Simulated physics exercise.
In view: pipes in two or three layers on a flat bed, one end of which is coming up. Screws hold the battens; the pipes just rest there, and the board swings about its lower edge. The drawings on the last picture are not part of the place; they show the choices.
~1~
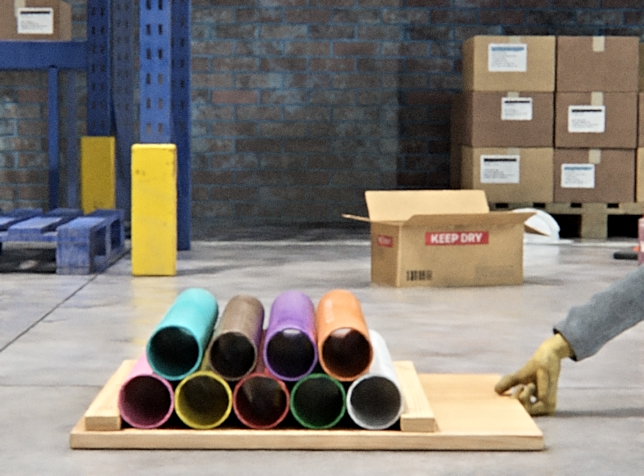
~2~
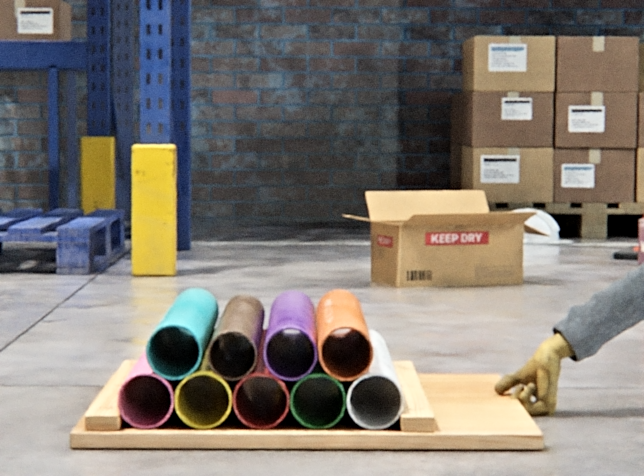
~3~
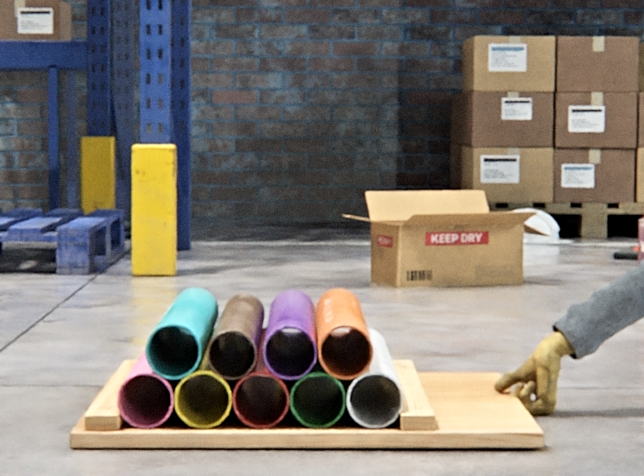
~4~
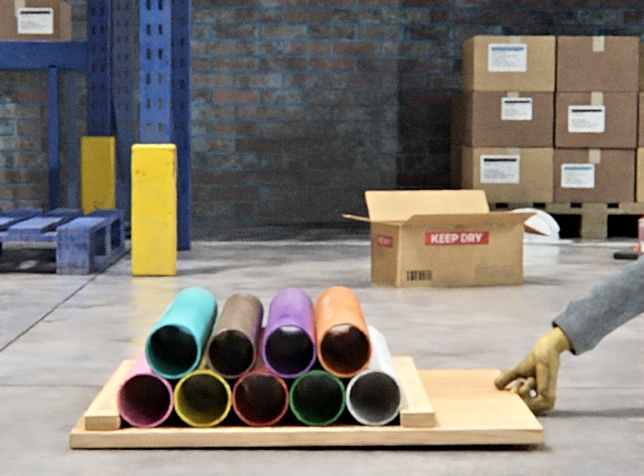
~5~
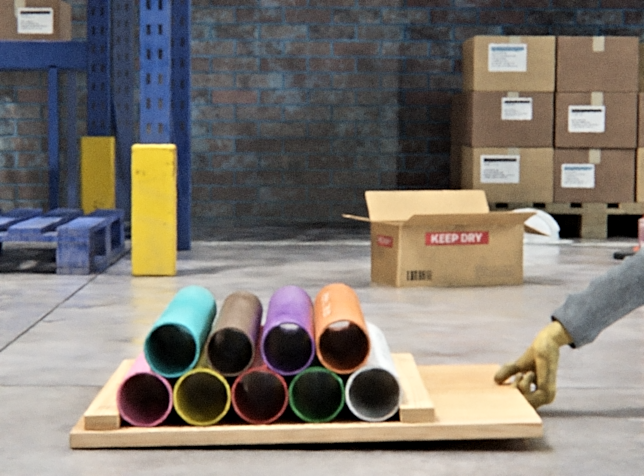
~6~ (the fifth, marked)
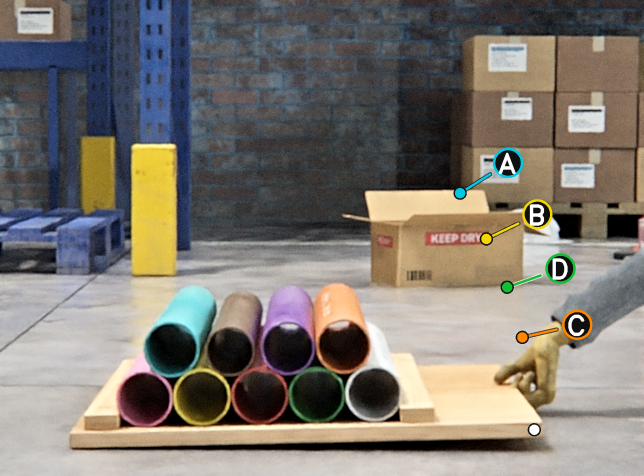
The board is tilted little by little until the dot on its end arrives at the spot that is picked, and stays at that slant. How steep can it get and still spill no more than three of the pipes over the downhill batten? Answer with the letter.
The answer is mark B.
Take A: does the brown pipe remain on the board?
No, with A.
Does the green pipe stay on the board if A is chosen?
The green pipe: Yes.
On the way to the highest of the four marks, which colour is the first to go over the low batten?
The turquoise one.
On the marked copy, A at (460, 193); B at (487, 239); C at (522, 337); D at (507, 287); the white dot at (534, 430).
Taking B. A third of the way, board at 16°.
Two thirds of the way, board at 26°.
When it is over, board at 26°, none over the low batten.
As for the rest, A four over the low batten (orange, turquoise, brown, purple); C none over the low batten; D none over the low batten.
